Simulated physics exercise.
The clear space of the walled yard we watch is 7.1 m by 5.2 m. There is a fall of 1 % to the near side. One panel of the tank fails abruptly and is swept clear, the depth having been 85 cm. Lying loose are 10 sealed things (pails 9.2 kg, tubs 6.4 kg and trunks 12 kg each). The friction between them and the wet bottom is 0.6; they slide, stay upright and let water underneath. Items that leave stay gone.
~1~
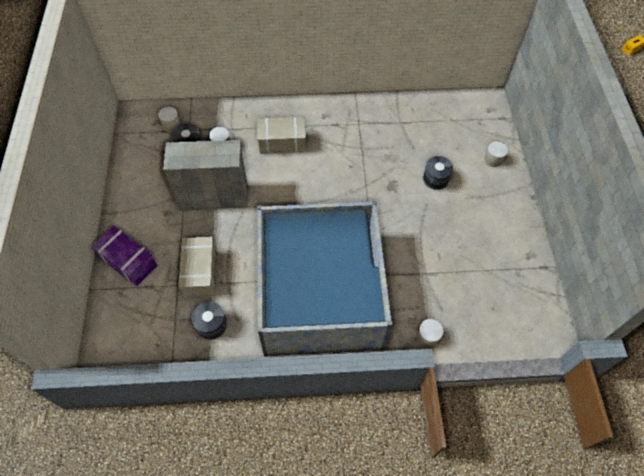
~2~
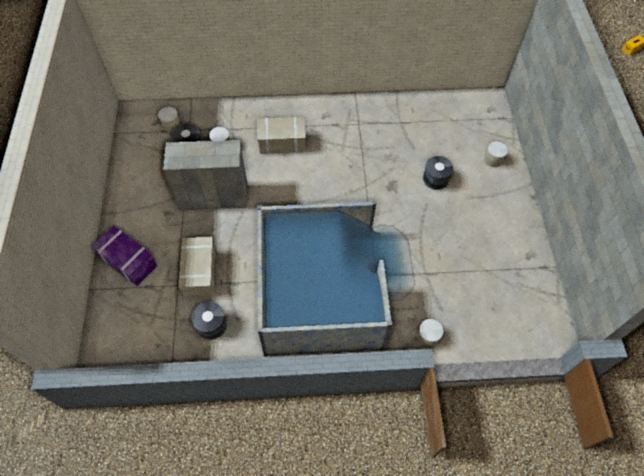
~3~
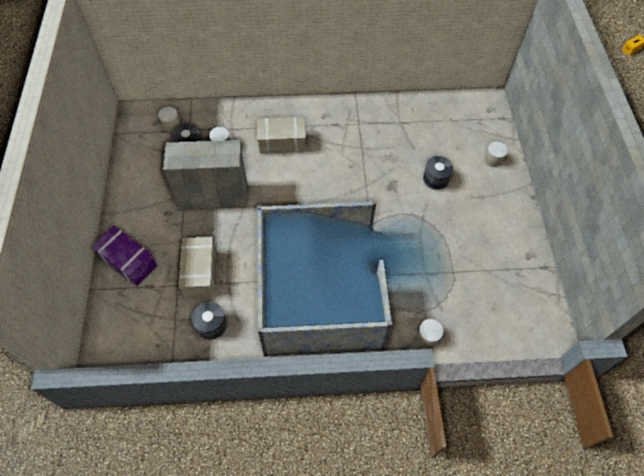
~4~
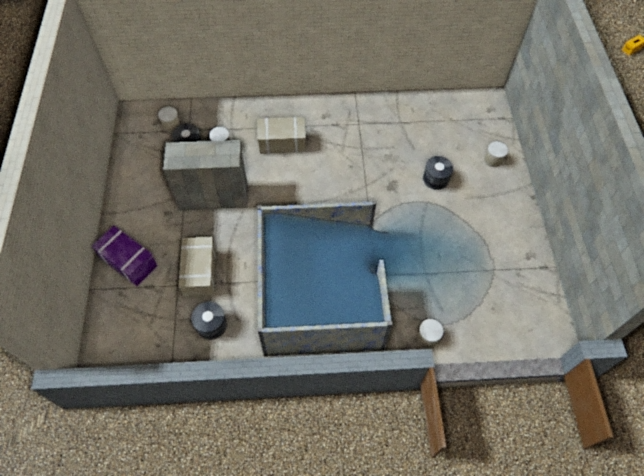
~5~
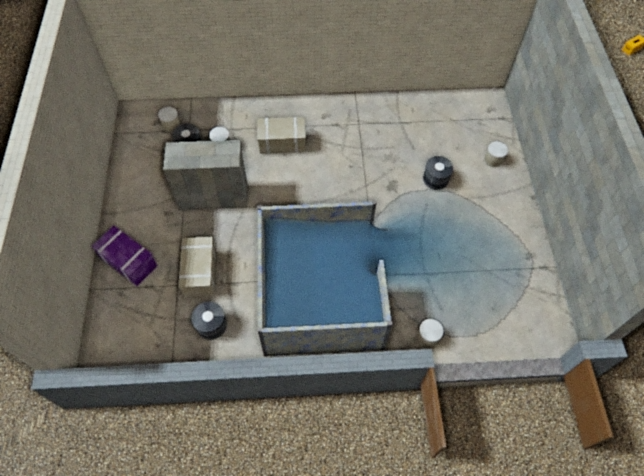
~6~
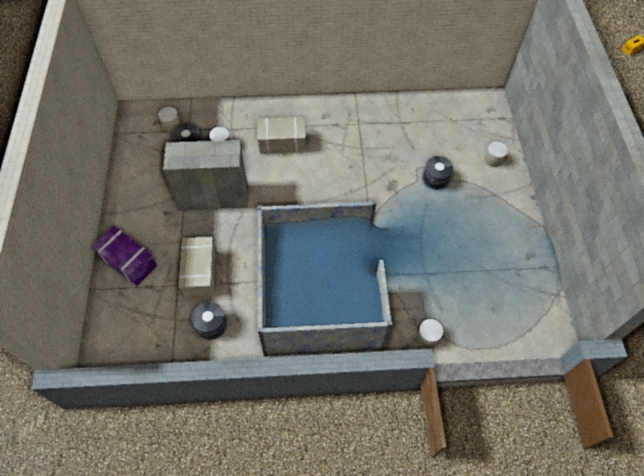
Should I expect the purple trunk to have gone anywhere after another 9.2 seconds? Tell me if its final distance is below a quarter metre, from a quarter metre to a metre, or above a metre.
Its final distance is from a quarter metre to a metre.
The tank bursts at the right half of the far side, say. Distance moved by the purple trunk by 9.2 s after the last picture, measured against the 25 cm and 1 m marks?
So the purple trunk winds up far off.
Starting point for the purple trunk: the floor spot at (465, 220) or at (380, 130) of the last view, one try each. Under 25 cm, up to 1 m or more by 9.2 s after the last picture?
Try one: It is washed away. Try two: It is washed away.
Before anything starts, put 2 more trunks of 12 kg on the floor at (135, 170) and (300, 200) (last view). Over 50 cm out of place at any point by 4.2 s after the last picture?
Lab note - in order: Below threshold / below threshold.
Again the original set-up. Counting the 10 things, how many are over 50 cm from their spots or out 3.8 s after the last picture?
That would be 2.
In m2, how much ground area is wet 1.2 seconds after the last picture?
Wet: Near 16 m2.
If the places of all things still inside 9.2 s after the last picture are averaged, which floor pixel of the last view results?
Somewhere near (221, 213).
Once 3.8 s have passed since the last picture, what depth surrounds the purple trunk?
Somewhere close to 0 cm.
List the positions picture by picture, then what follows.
The purple trunk at (121, 250), on the bottom; water covers 2.8 m2; 0 of 10 have shifted, in the first picture.
The purple trunk at (121, 250) rests on the ground; water covers 3.5 m2; 0 of 10 have shifted, in the second picture.
The purple trunk at (121, 250), on the bottom; water covers 4.5 m2; 0 of 10 have shifted, in the third picture.
The purple trunk at (121, 250) rests on the ground; water covers 5.8 m2; 0 of 10 have shifted, in the fourth picture.
The purple trunk at (121, 250), on the bottom; water covers 7.4 m2; 0 of 10 have shifted, in the fifth picture.
The purple trunk at (121, 250) rests on the ground; water covers 9.0 m2; 0 of 10 have shifted, in the sixth picture.
Then, 1.2 s after the last picture the purple trunk is near (121, 250), 0.0 m from its start, aground; 0 of 10 are out; 1 afloat.
Then, 3.8 s after the last picture the purple trunk is near (121, 250), 0.0 m from its start, aground; 0 of 10 are out; 1 afloat.
Then, 6.2 s after the last picture the purple trunk is near (121, 250), 0.0 m from its start, aground; 0 of 10 are out; 2 afloat.
Then, 9.2 s after the last picture the purple trunk is near (119, 280), 0.5 m from its start, aground; 0 of 10 are out; 4 afloat.
